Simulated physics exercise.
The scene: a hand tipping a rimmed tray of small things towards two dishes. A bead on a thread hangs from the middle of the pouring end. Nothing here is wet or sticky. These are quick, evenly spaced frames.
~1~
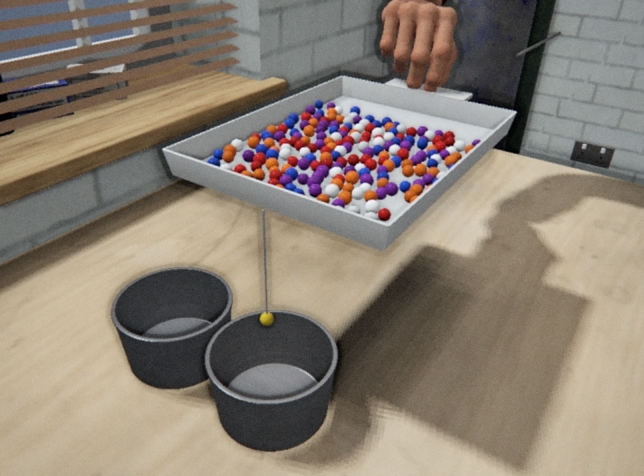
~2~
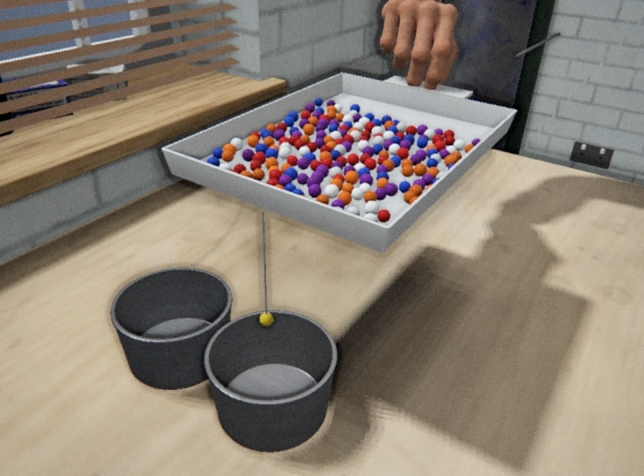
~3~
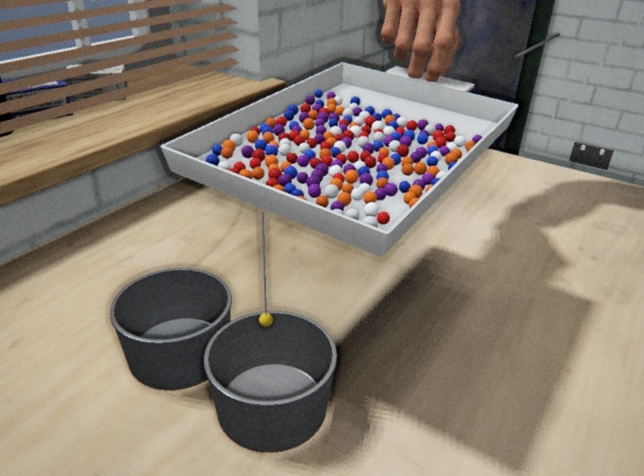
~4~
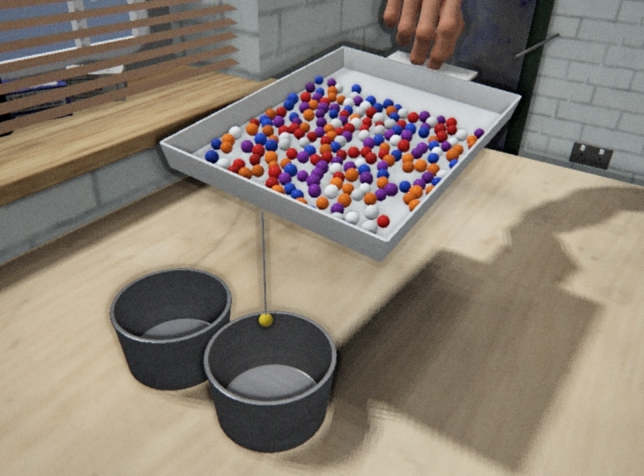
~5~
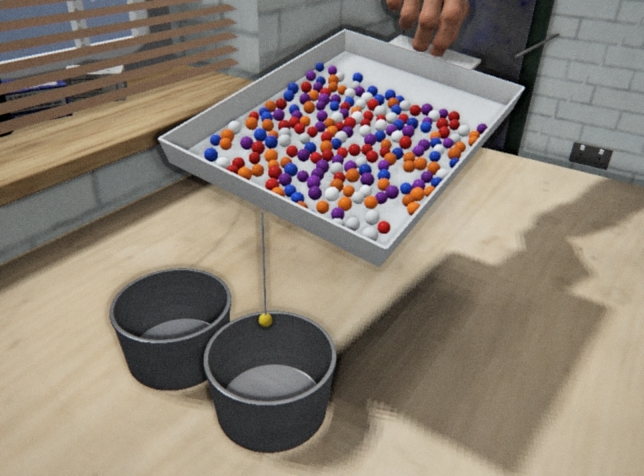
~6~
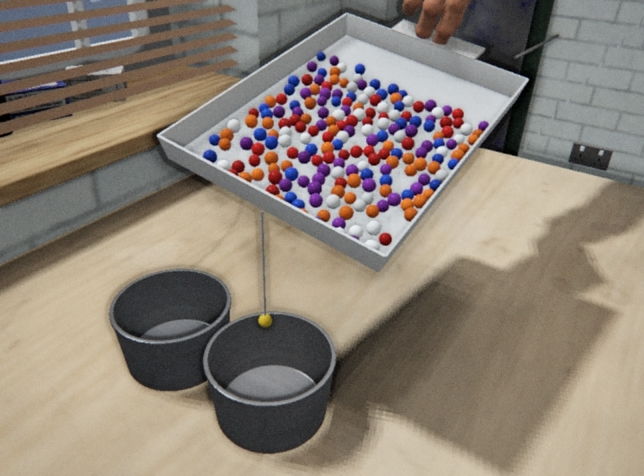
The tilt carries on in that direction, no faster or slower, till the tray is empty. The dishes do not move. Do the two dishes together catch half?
The two hold only the smaller part of the load.
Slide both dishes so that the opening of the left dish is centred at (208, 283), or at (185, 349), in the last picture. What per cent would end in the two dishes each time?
Roughly 0 per cent, and 40 per cent.
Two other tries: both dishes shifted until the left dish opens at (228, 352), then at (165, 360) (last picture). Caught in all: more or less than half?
In turn: The larger part; under half.
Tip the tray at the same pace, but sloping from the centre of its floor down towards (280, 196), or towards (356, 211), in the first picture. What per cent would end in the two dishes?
Near 30 % and 10 %.
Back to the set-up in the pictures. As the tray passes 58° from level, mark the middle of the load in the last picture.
Around (359, 185).
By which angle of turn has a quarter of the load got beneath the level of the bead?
At about 80°.
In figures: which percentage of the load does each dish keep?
Left dish: 0 %, right dish: 0 %.
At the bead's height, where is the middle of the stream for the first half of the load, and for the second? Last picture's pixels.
Early half (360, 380), late half (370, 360).
Just after the last frame, tray tipped steeply; almost all on the tray; just a few in the air.
A moment on, tray tipped right over; roughly a quarter on the tray; just a few in the right dish; roughly two thirds outside both; about a tenth in the air.
Further on, tray tipped past a quarter turn; about a tenth in the right dish; almost all outside both.
When it is over, tray tipped past a quarter turn; about a tenth in the right dish; not one in the left dish; almost all outside both.
